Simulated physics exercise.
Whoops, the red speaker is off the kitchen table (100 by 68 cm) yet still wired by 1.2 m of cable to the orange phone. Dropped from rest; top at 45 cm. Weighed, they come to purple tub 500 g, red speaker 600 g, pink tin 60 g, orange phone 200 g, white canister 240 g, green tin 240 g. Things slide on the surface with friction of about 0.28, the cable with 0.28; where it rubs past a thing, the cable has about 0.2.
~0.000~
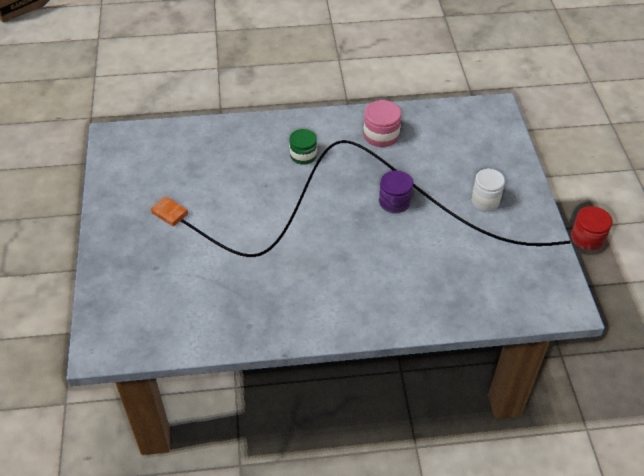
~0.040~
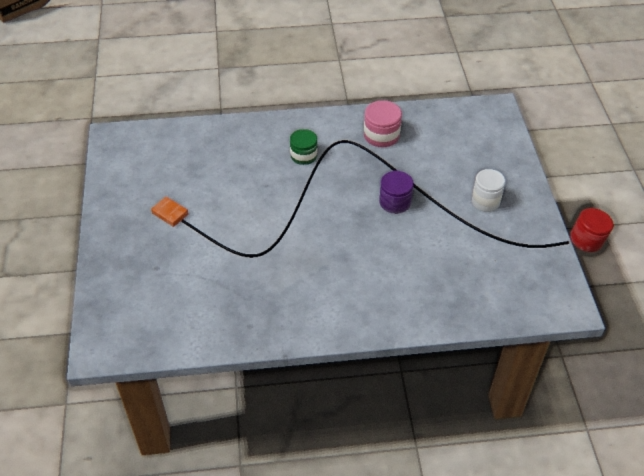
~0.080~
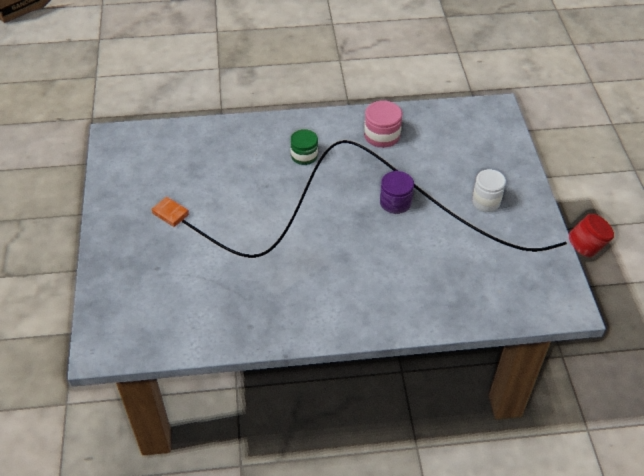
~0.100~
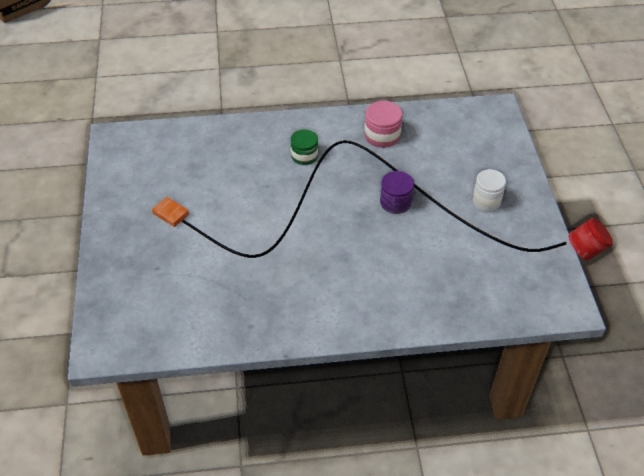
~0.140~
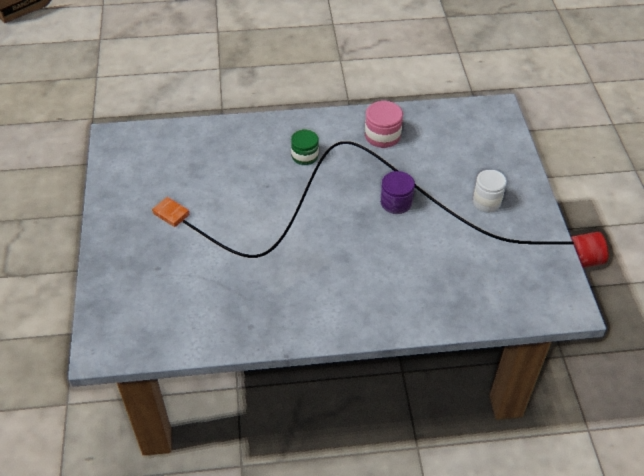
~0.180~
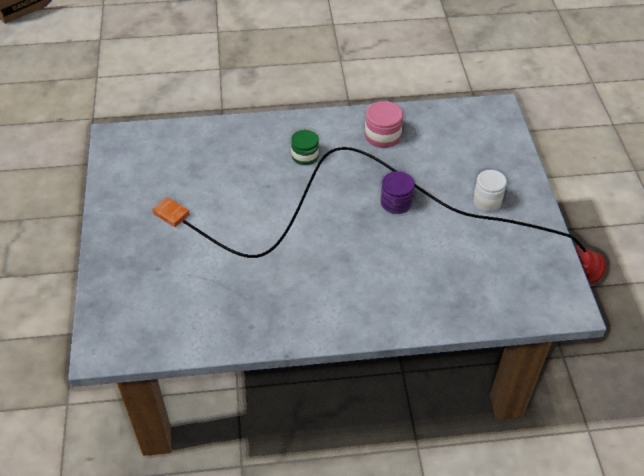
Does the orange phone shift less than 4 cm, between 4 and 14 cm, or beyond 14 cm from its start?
It shifts beyond 14 cm.
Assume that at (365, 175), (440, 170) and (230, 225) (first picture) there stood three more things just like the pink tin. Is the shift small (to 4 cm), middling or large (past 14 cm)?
Big, slight, then big.
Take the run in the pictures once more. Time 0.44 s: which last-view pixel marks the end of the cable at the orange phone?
(215, 193) or thereabouts.
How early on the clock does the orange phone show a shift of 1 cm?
Orange phone: 0.34 s.
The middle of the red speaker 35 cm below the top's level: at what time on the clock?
Around 0.32 seconds on the clock.
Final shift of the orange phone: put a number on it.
For the orange phone, I'd say close to 20 cm.
After 0.4 s, the cable's tail end at (215, 193); orange phone 9 cm off its start, red speaker over the edge.
After 0.7 s, the cable's tail end at (242, 194); orange phone 19 cm off its start, red speaker over the edge.
After 0.9 s, the cable's tail end at (243, 194); orange phone 19 cm off its start at (259, 192), red speaker over the edge.
After 1.2 s, the cable's tail end at (243, 194); orange phone 19 cm off its start, red speaker over the edge.
After 2.4 s, the cable's tail end at (243, 194); orange phone 19 cm off its start at (259, 192), red speaker over the edge.
